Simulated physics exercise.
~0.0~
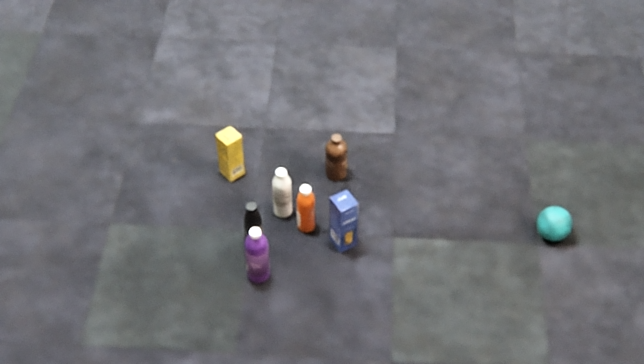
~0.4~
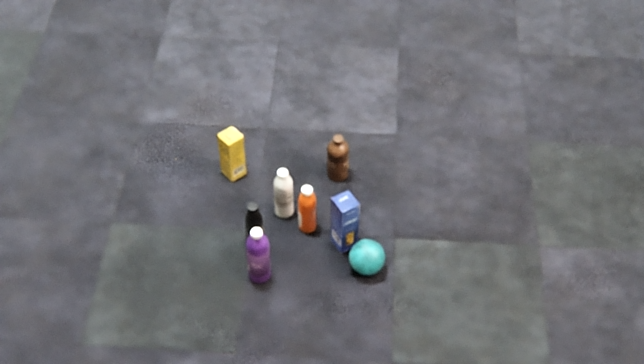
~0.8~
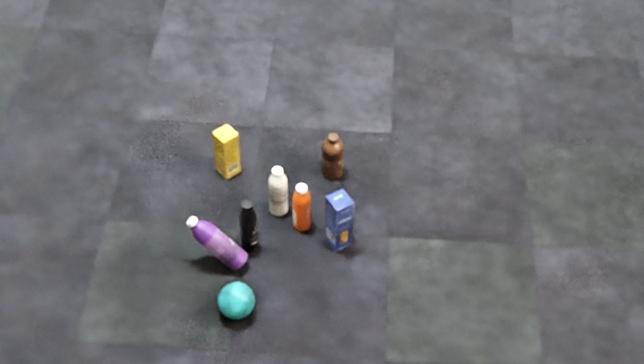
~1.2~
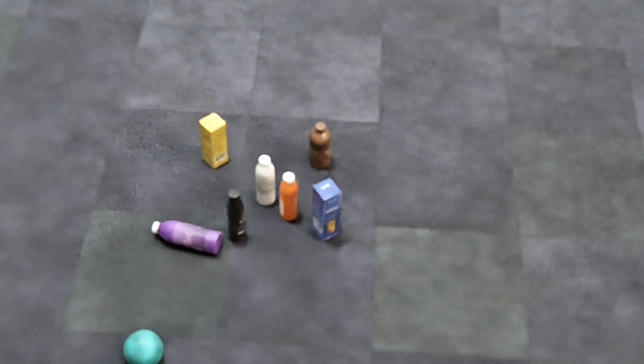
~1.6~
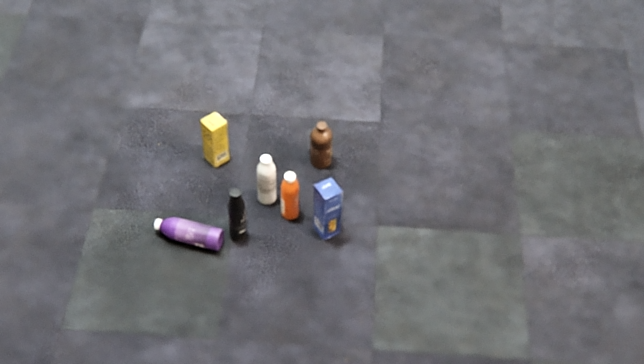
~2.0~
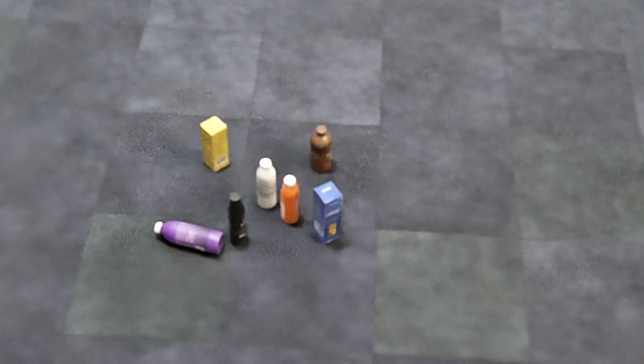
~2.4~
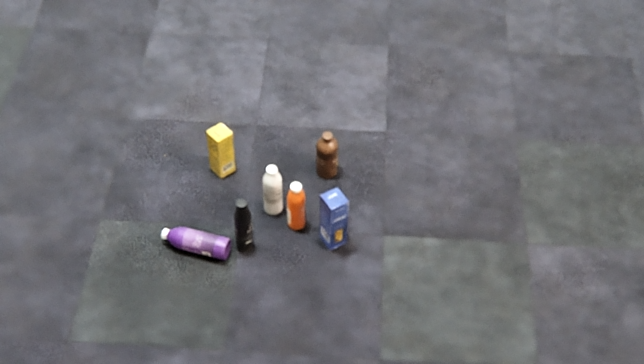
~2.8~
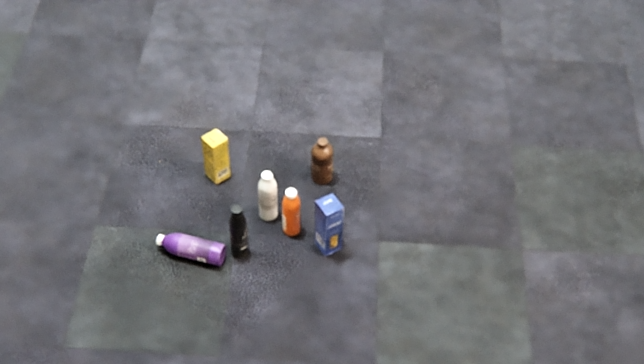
To begin with, a turquoise ball sits to the right of a loose group of upright bottles and cartons on a grey tiled floor. The ball rolls left, passing close in front of the blue carton. It reaches the purple bottle at the front of the group, which tips over to the left as the ball continues past it. The purple bottle ends up flat on its side while the ball rolls away toward the lower left and out of view. At the end, the black, white, orange and brown bottles and the yellow and blue cartons are still standing, with the purple bottle lying beside them.
